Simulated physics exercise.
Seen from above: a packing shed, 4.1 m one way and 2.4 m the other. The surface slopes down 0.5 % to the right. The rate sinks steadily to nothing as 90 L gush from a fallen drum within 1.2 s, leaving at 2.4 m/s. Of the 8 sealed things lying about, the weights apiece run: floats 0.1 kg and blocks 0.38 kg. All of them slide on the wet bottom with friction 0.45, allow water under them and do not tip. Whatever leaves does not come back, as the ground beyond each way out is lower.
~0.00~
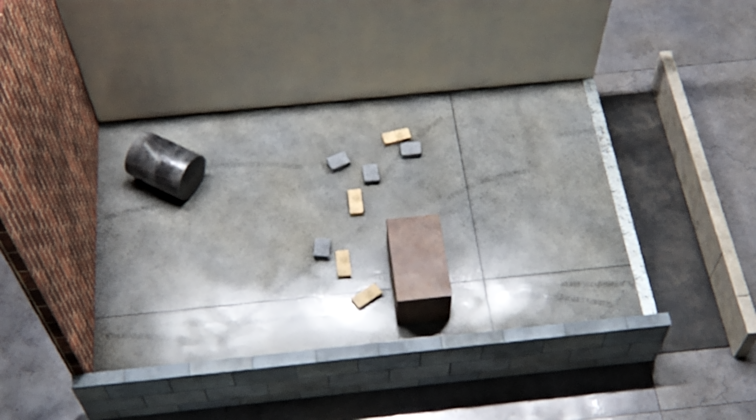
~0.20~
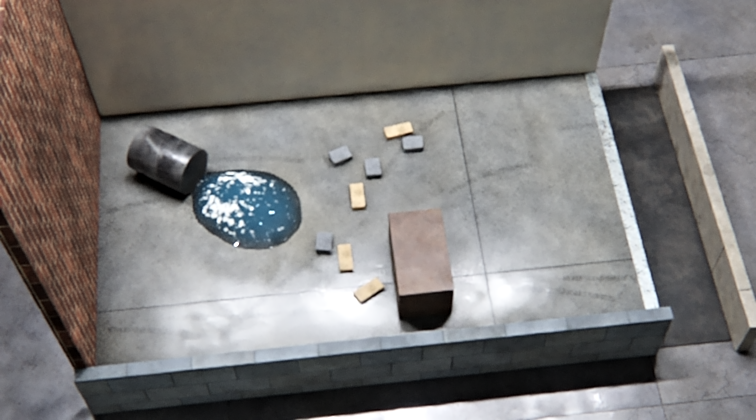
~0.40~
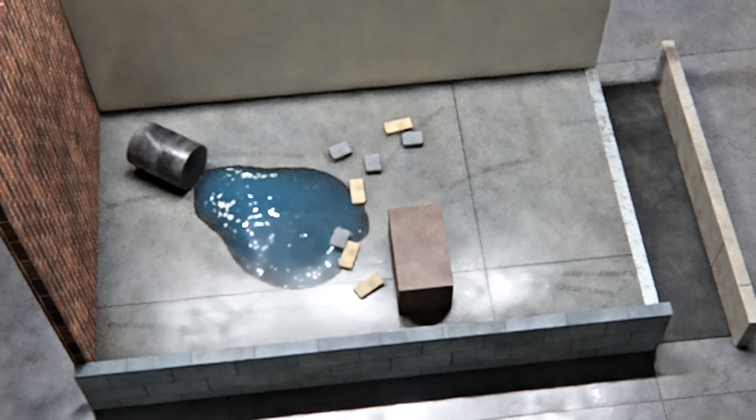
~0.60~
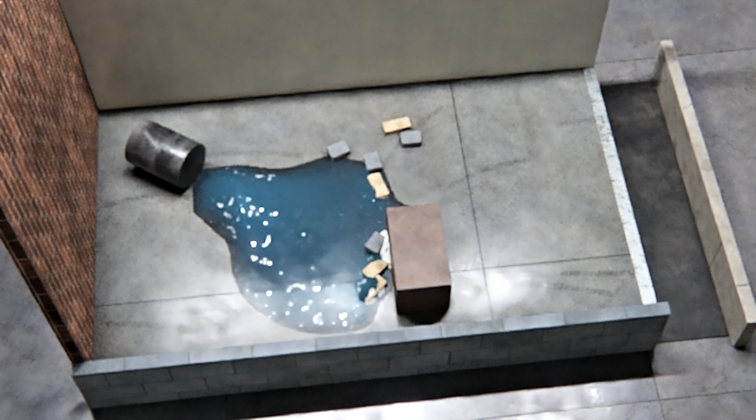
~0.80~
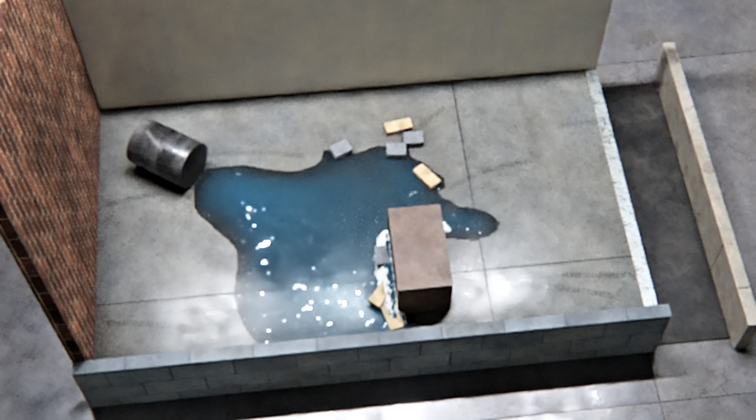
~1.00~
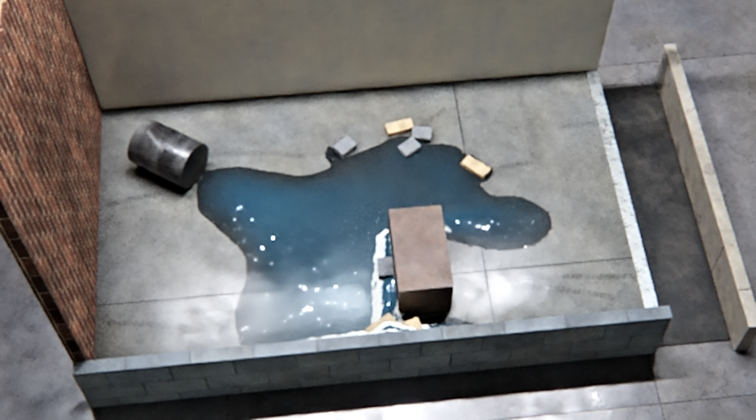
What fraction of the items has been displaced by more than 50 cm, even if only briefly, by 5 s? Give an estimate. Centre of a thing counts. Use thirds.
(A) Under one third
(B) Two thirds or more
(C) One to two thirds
Answer: C.
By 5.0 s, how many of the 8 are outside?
1.
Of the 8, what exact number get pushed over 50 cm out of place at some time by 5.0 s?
I count 5.
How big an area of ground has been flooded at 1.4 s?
3.5 m2.
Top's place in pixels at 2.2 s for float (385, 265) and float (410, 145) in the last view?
About (403, 315) for the first and (509, 114) for the second.
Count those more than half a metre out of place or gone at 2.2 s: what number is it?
By my tally, 5.
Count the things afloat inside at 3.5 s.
Just then, the number is 1.
After 1.4 s 5 of 8 are over 50 cm from their spots; 4 afloat.
After 2.2 s 5 of 8 are over 50 cm from their spots; 2 afloat.
After 3.5 s 5 of 8 are over 50 cm from their spots; 1 afloat.
After 5.0 s 5 of 8 are over 50 cm from their spots, and 5 have been at some point; 0 afloat.
